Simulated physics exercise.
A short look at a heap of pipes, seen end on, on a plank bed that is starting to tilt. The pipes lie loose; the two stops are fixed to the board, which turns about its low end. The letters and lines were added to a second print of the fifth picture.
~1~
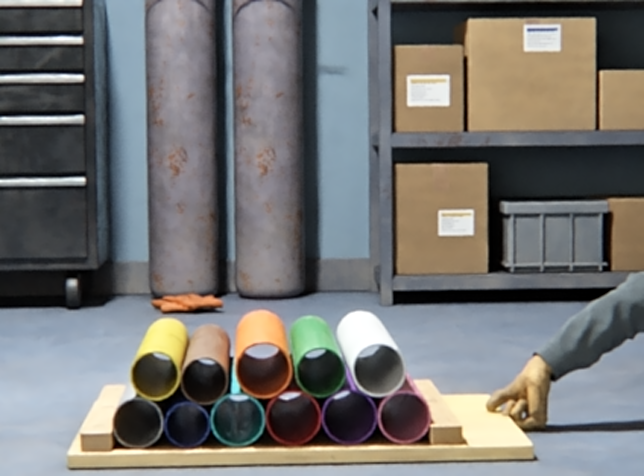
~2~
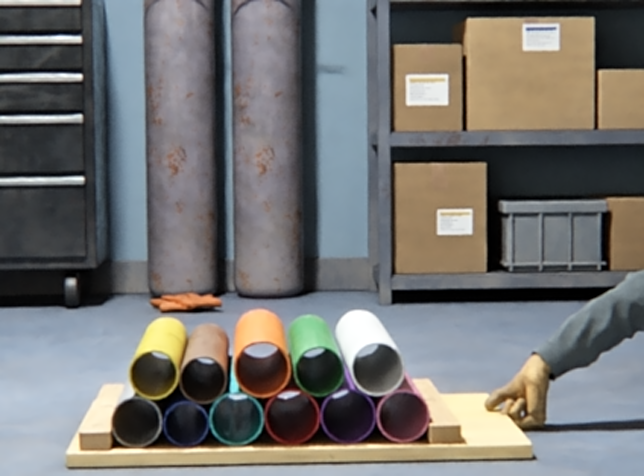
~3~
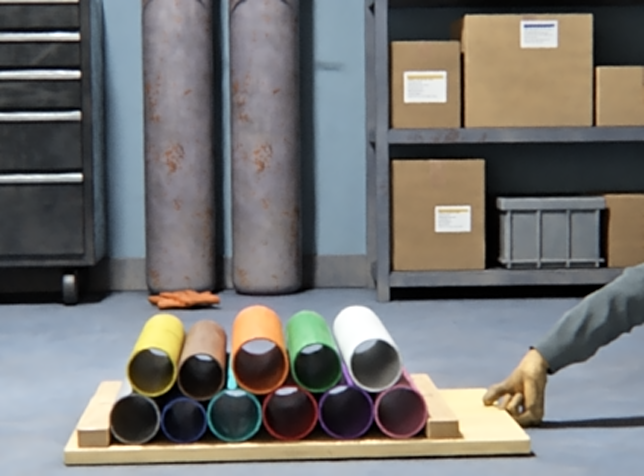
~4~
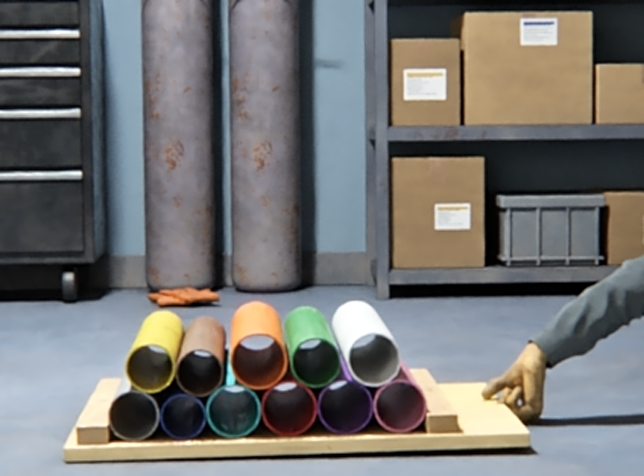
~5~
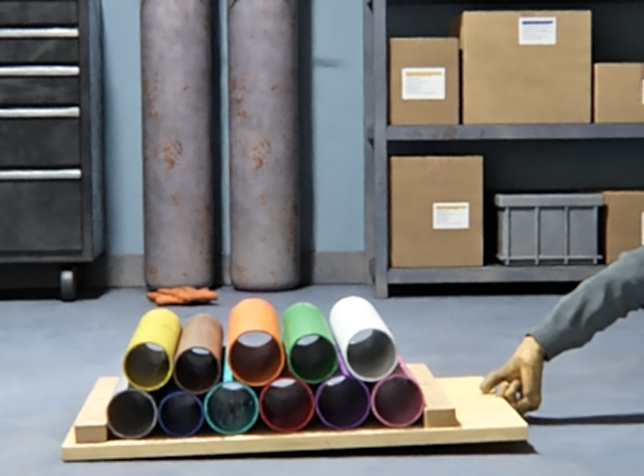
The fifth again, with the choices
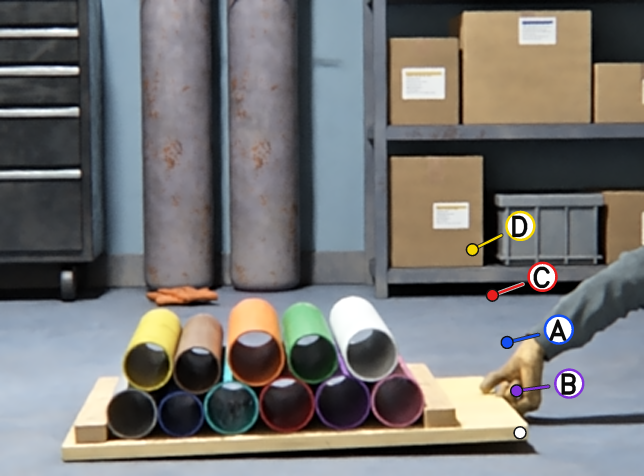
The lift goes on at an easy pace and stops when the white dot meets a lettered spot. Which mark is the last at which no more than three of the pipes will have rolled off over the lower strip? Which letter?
Mark D is as high as it can go.
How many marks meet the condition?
Four of the four.
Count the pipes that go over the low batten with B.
It comes to none.
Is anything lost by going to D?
At D: Yes.
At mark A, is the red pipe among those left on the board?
Yes, with A.
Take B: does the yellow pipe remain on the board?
Yes, with B.
On the marked copy, A at (507, 343); B at (517, 391); C at (492, 295); D at (472, 250); the white dot at (520, 433).
Following D. Soon after the start, board at 16°.
Later, board at 26°.
In the end, board at 26°, two over the low batten (brown, yellow).
As for the rest, A none over the low batten; B none over the low batten; C none over the low batten.
